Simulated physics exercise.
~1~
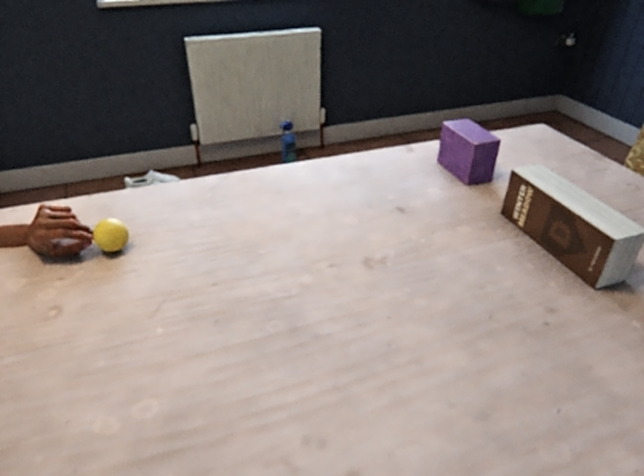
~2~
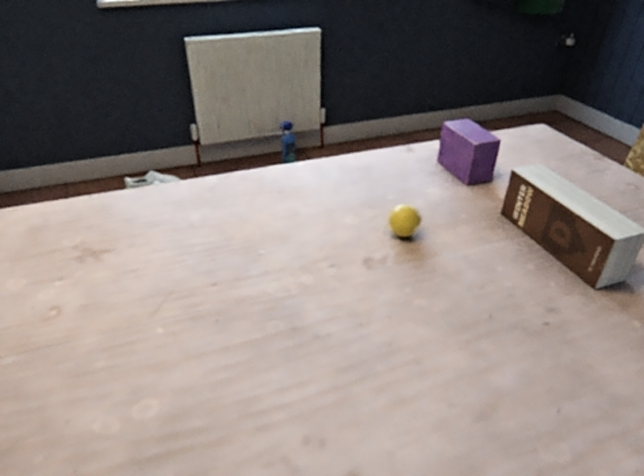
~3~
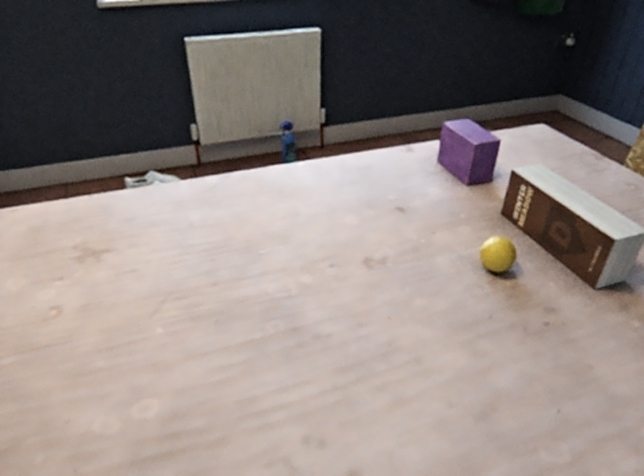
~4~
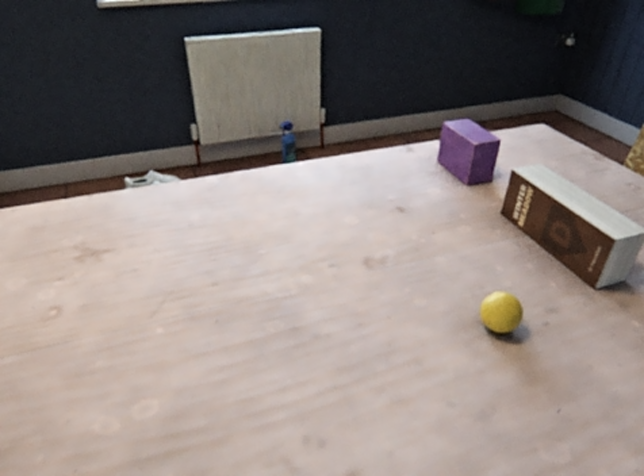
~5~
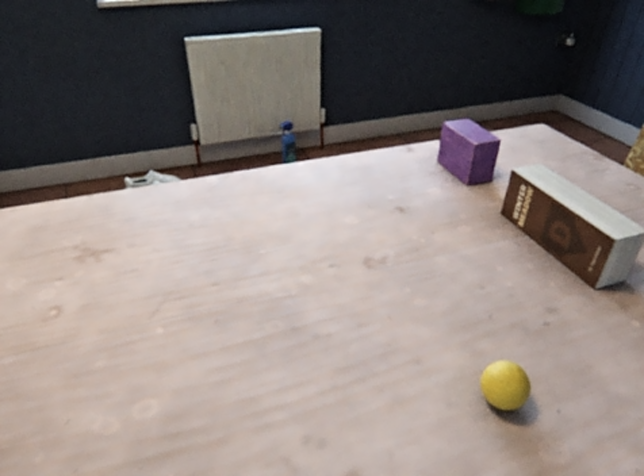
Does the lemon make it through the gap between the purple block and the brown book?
No, the brown book stops it from going through, and the lemon bounces off and rolls toward the near side of the table.
